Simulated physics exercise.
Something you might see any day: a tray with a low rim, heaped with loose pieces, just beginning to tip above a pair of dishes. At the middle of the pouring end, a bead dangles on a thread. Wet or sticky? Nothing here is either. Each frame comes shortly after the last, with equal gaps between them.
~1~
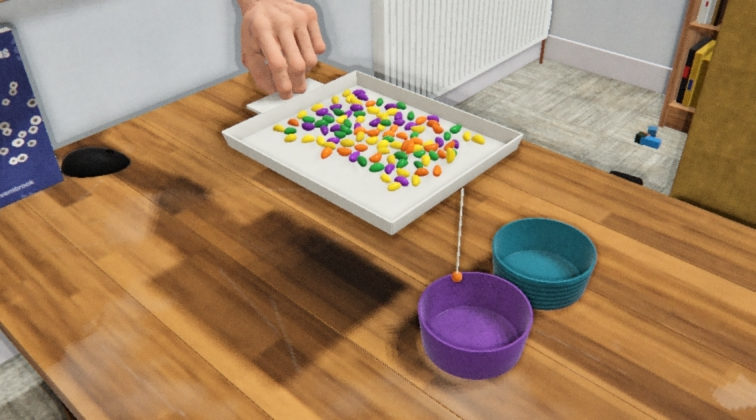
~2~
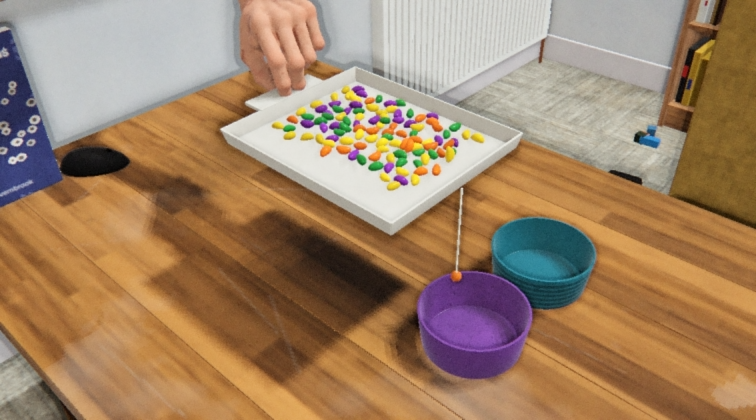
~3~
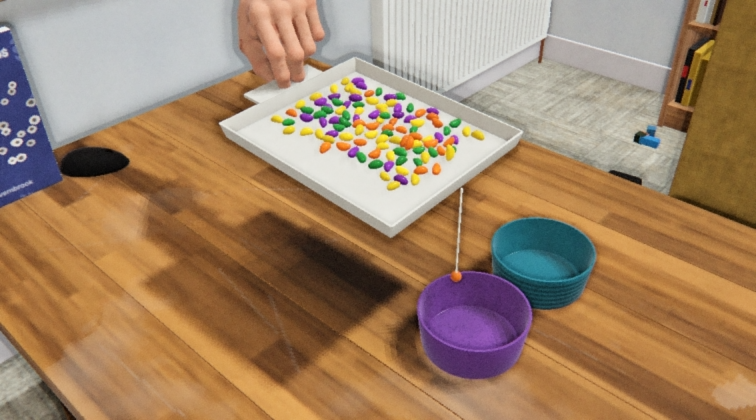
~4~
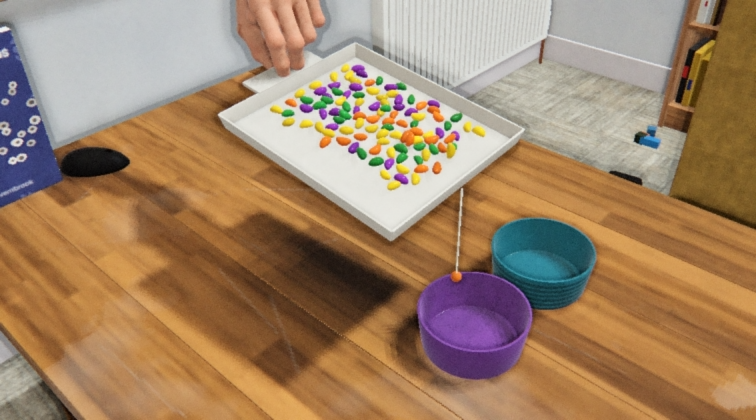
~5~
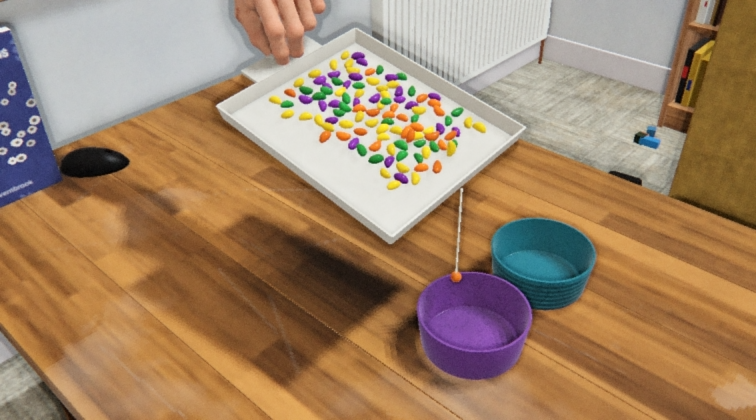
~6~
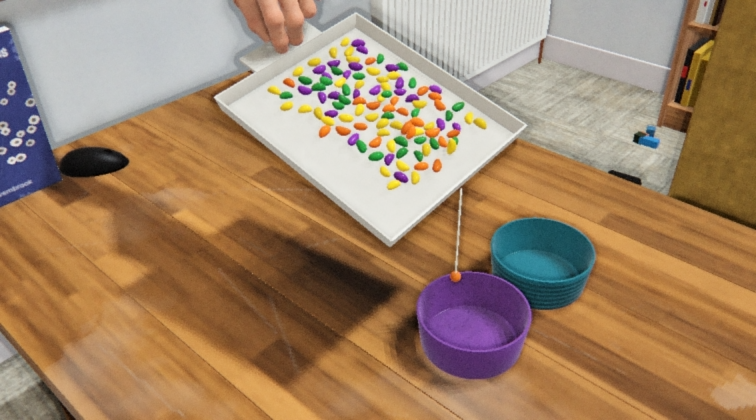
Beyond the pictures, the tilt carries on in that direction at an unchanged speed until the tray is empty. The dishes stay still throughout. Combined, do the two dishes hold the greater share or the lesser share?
Pretty clear the dishes gather a lesser part of what falls.
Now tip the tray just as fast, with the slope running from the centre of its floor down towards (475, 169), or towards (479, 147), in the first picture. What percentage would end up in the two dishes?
First some 80, then 30 per cent.
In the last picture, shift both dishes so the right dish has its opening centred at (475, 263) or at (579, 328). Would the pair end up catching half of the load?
Well, in excess of half at the first spot and not up to half at the second.
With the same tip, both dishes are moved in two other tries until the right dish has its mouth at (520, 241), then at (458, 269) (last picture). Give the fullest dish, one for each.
Well, first the dish at left, then the dish at left.
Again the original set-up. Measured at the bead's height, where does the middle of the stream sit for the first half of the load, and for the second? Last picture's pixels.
(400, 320), then (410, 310).
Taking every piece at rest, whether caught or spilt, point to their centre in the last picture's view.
Roughly pixel (408, 372).
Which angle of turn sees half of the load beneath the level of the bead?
The tilt is near 110° by then.
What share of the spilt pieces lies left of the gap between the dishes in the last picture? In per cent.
Close to 100 per cent of the spill, I think.
Shortly afterwards, tray tipped steeply; all but a few on the tray; only a few in the air.
Next, tray tipped right over; the bulk on the tray; only a few in the left dish; a little outside both; a little in the air.
Some moments later, tray tipped past a quarter turn; near a quarter in the left dish; the bulk outside both.
In the end, tray tipped past a quarter turn; near a quarter in the left dish; none at all in the right dish; the bulk outside both.
